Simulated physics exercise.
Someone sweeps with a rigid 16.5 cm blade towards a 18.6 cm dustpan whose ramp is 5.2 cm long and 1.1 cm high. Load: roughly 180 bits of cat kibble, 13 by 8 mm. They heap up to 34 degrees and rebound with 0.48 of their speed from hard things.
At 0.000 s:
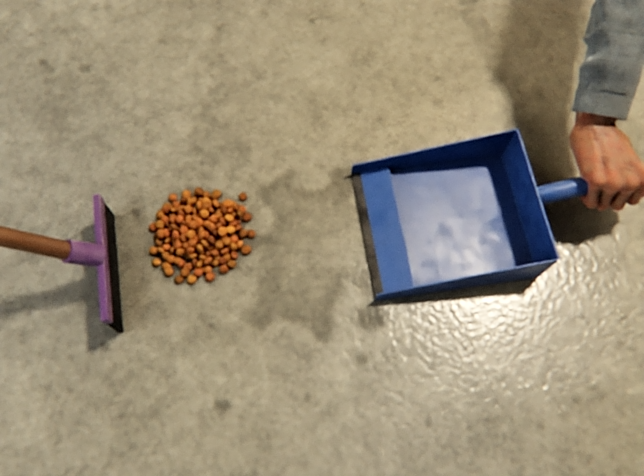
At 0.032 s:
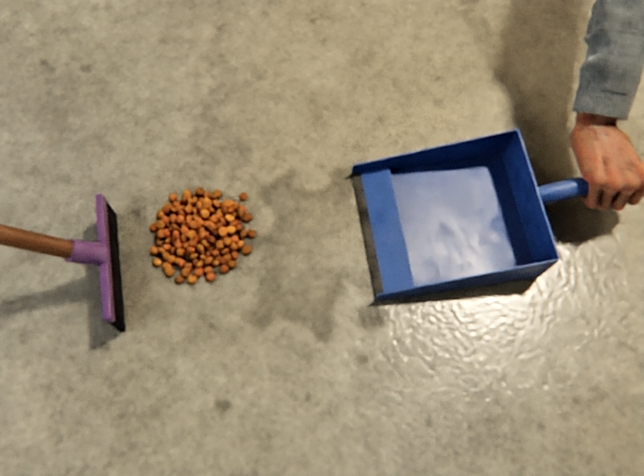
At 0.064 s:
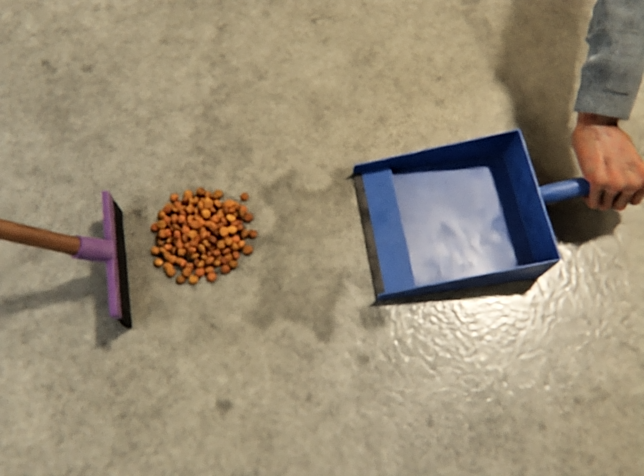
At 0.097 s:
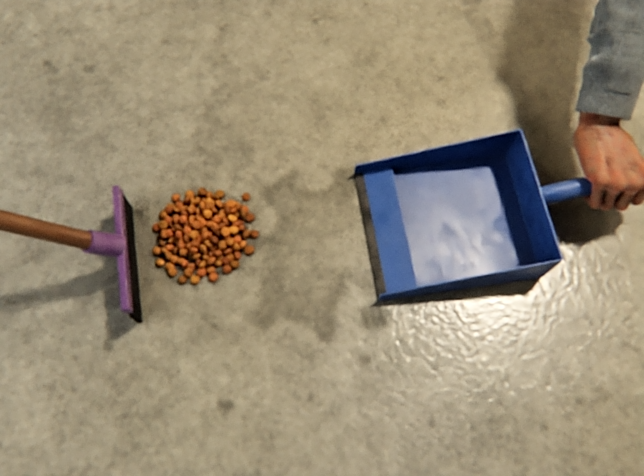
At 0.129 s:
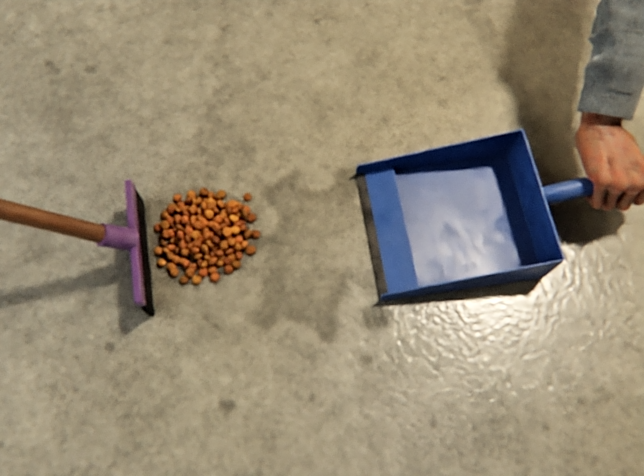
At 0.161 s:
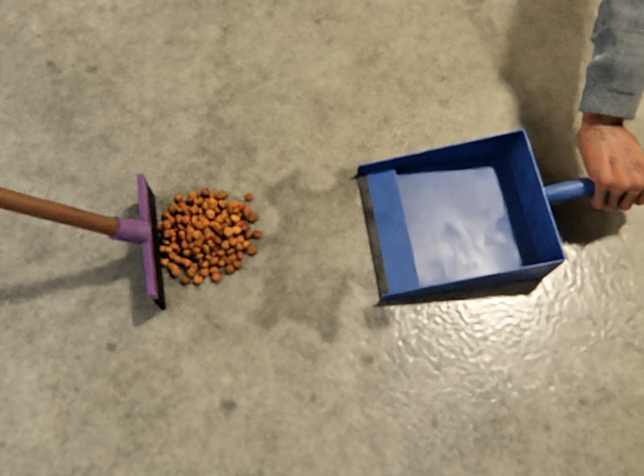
A hand holding a blue dustpan still on a concrete floor while a purple squeegee slides right, reaching a pile of brown kibble.
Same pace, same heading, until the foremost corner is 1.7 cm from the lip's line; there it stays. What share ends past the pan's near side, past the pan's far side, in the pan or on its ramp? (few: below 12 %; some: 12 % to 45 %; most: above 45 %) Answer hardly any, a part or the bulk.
Past the pan's near side: Hardly any; past the pan's far side: The bulk; in the pan or on its ramp: Hardly any.
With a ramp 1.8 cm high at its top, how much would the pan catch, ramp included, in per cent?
In that case some 5 per cent.
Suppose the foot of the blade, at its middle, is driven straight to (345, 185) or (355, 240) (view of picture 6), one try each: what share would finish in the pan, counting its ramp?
About 35 and 45 per cent.
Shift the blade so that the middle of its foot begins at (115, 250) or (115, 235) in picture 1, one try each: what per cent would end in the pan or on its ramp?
About 0 and 0 per cent.
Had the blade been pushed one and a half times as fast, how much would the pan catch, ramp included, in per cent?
It would be near 10 per cent.
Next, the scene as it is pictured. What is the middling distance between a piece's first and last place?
Some 24 cm.
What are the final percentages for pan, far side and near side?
Near side 0, far side 55, pan 5.
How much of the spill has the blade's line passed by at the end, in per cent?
About 30 per cent.
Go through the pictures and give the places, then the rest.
The first picture shows blade from (107, 319) to (99, 201), moved 0.0 cm, 0 of the pieces shifted so far; middle of the pieces at (200, 231); pan at (456, 222).
The second picture shows blade from (110, 318) to (102, 200), moved 0.2 cm, 0 of the pieces shifted so far; middle of the pieces at (201, 231).
The third picture shows blade from (117, 315) to (108, 197), moved 1.0 cm, 0 of the pieces shifted so far; middle of the pieces at (202, 231).
The fourth picture shows blade from (128, 309) to (118, 192), moved 2.2 cm, 0 of the pieces shifted so far; middle of the pieces at (203, 231).
The fifth picture shows blade from (141, 302) to (131, 187), moved 3.7 cm, 0 of the pieces shifted so far; middle of the pieces at (205, 231).
The sixth picture shows blade from (153, 295) to (142, 181), moved 5.2 cm, 1 of the pieces shifted so far; middle of the pieces at (206, 231); pan at (462, 223). Its pace works out near 0.47 m/s, heading 27 degrees away from the viewer's side.
After 0.46 s, middle of the blade 16 cm from the lip; 0 % over the lip, far side 25 %, near side 0 %.
After 0.66 s, middle of the blade 7 cm from the lip; 0 % over the lip, far side 45 %, near side 0 %.
After 0.98 s, middle of the blade 2 cm from the lip; 5 % over the lip, far side 55 %, near side 0 %.
At rest (1.5 s), near side 0 %, far side 55 %, pan 5 %, in front of the lip or behind the blade 40 %.
